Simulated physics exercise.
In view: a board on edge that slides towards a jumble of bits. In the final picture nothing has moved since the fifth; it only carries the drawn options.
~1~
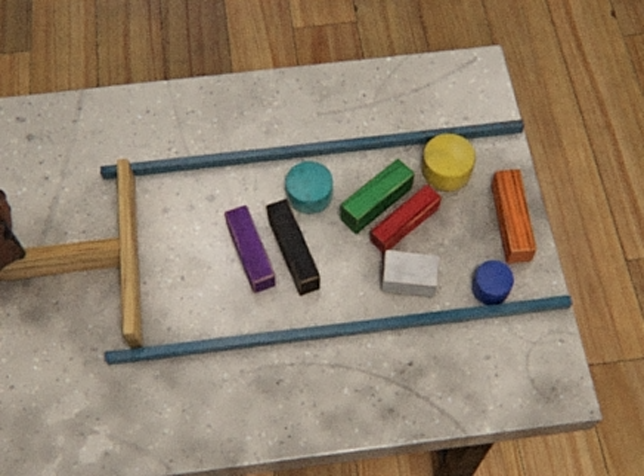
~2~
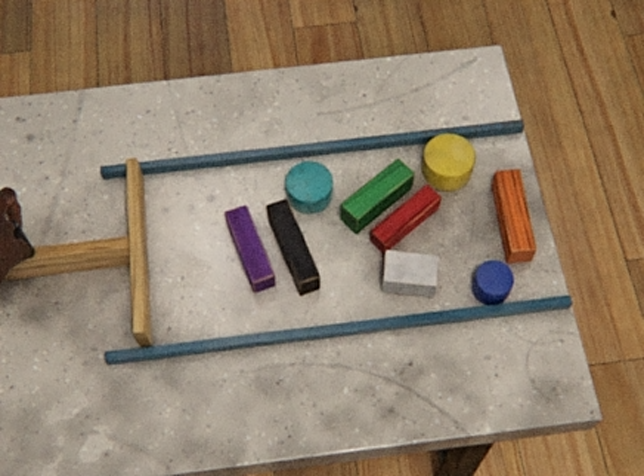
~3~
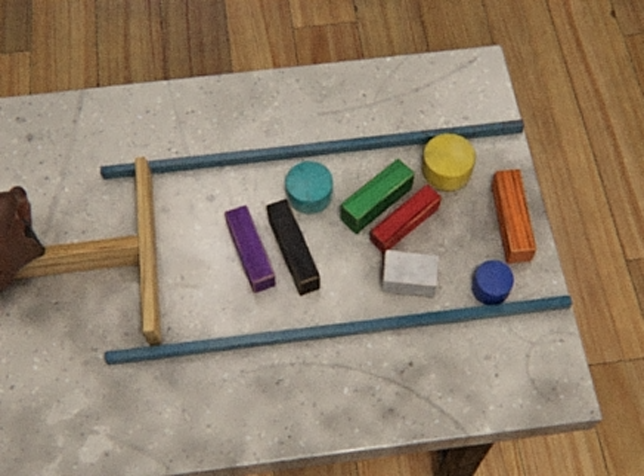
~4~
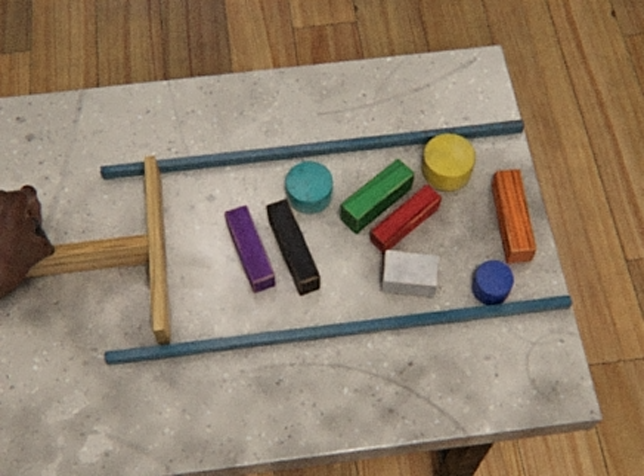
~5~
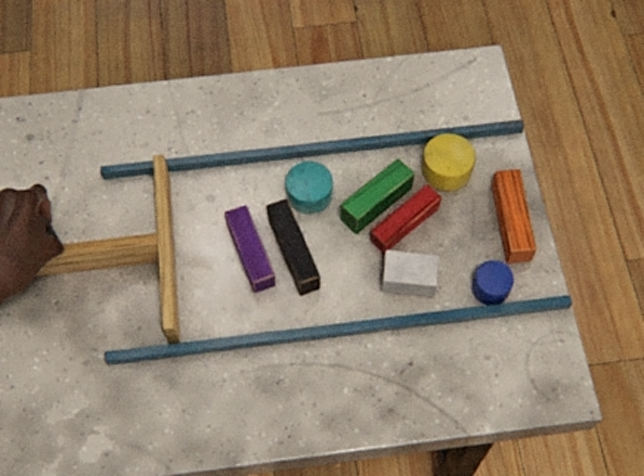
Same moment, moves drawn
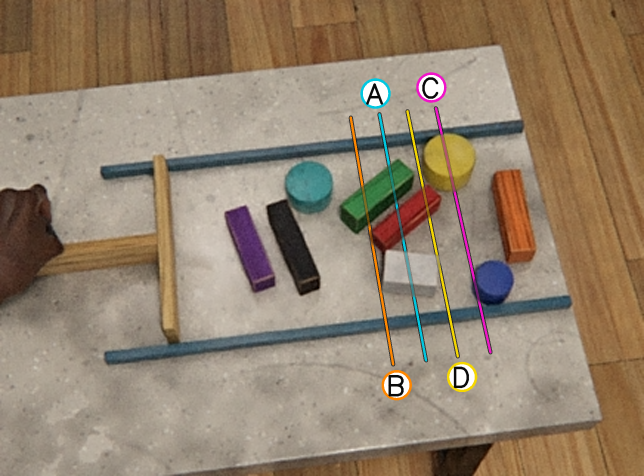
A wooden board on edge, pushed by a hand on its long handle, slides slowly a short way right between two blue rails on a pale speckled tabletop. The gap to the purple stick narrows, while the scattered coloured sticks, round tins and white block stay still, untouched.
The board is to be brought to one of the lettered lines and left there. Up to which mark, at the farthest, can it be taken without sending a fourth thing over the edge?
At C, and not beyond.
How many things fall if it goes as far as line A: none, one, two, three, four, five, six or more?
By then, none.
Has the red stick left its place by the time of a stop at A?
Yes.
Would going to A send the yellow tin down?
By then, no.
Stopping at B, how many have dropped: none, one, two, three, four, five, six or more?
The count is none.
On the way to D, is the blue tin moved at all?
Yes.
On the copy, A at (401, 229); B at (370, 233); C at (461, 222); D at (431, 226).
On C. First, board (272, 225); black stick (316, 248); purple stick (292, 245).
Then, board (381, 212); blue tin (517, 283); yellow tin (471, 153).
Finally, board (461, 203); orange stick over the edge; blue tin over the edge; three fallen.
By contrast, A is within the limit but short; B is within the limit but short; D is within the limit but short.
